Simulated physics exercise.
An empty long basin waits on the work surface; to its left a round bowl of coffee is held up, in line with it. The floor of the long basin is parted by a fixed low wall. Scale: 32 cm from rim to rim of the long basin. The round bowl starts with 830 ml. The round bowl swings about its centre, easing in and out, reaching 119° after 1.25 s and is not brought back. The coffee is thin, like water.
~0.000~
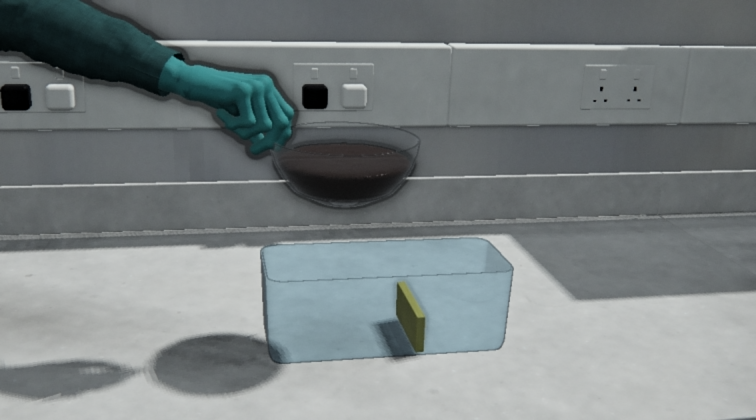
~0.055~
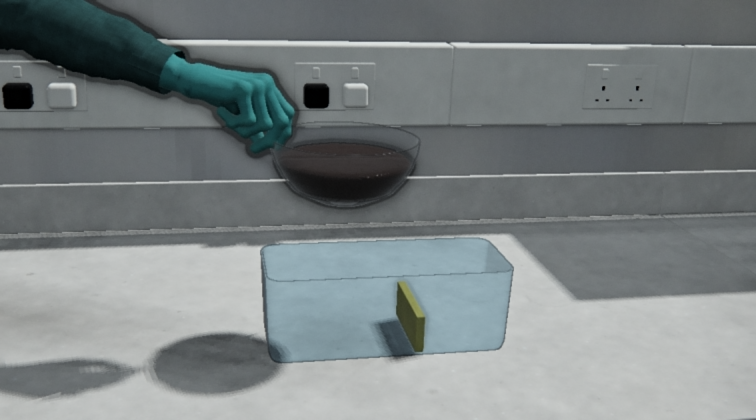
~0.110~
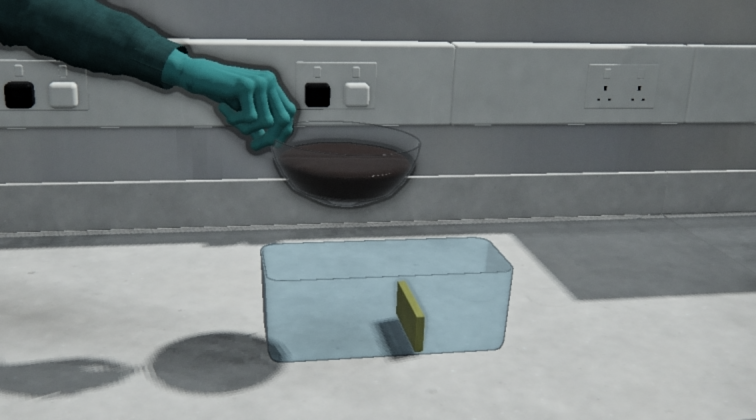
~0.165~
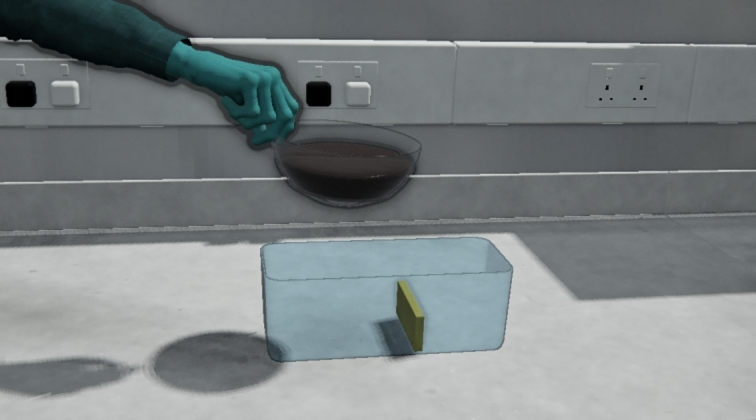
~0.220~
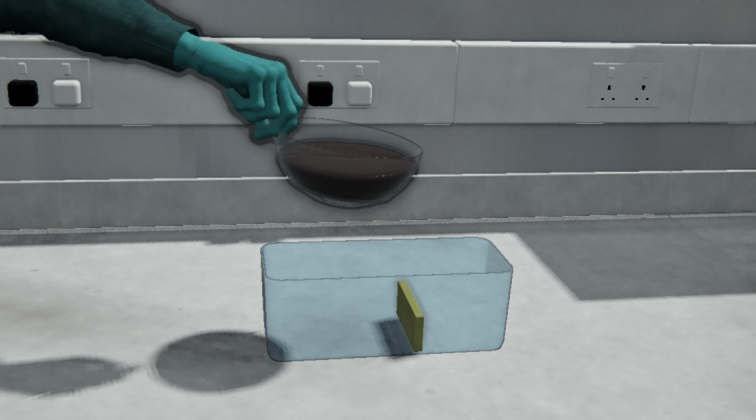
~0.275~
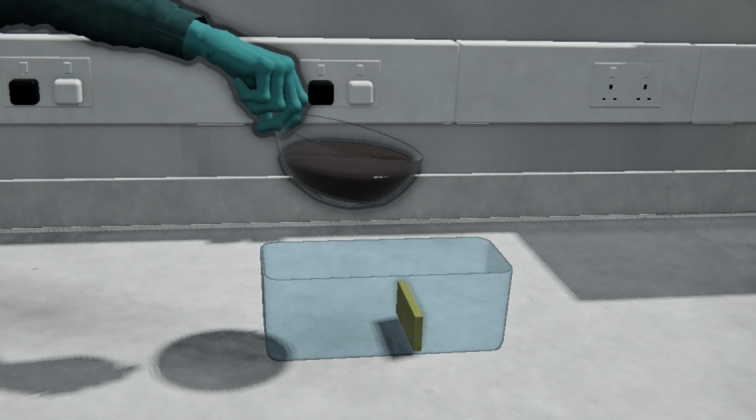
On a pale work surface, a teal-gloved hand gradually tilting a round glass bowl of coffee rightward above an empty long basin.
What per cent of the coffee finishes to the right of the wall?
Roughly 76 per cent is past the wall.
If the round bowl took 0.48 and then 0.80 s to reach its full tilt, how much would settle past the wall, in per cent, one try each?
In turn about 50 and 55 per cent.
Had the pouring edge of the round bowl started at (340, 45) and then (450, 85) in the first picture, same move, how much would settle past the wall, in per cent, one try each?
In turn about 15 and 70 per cent.
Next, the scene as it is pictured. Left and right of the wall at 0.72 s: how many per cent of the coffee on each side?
Left about 0, right about 32.
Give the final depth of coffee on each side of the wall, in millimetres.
Left about 8 mm, right about 44 mm.
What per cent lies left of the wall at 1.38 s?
Some 22 per cent.
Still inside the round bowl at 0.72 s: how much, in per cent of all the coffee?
Near 34 in a hundred.
Then, 0.72 s in, the tilt is 73° and 35 per cent is still to pour, 0 is left of the wall and 32 right of it.
Then, 1.04 s in, the tilt is 111° and 0 per cent is still to pour, 21 is left of the wall and 77 right of it.
Then, 1.38 s in, the tilt is 119° and 0 per cent is still to pour, 22 is left of the wall and 76 right of it.
Then, 1.75 s in, the tilt is 119° and 0 per cent is still to pour, 22 is left of the wall and 76 right of it.
Finally, 22 per cent lies left of the wall, 76 right of it and 1 outside.
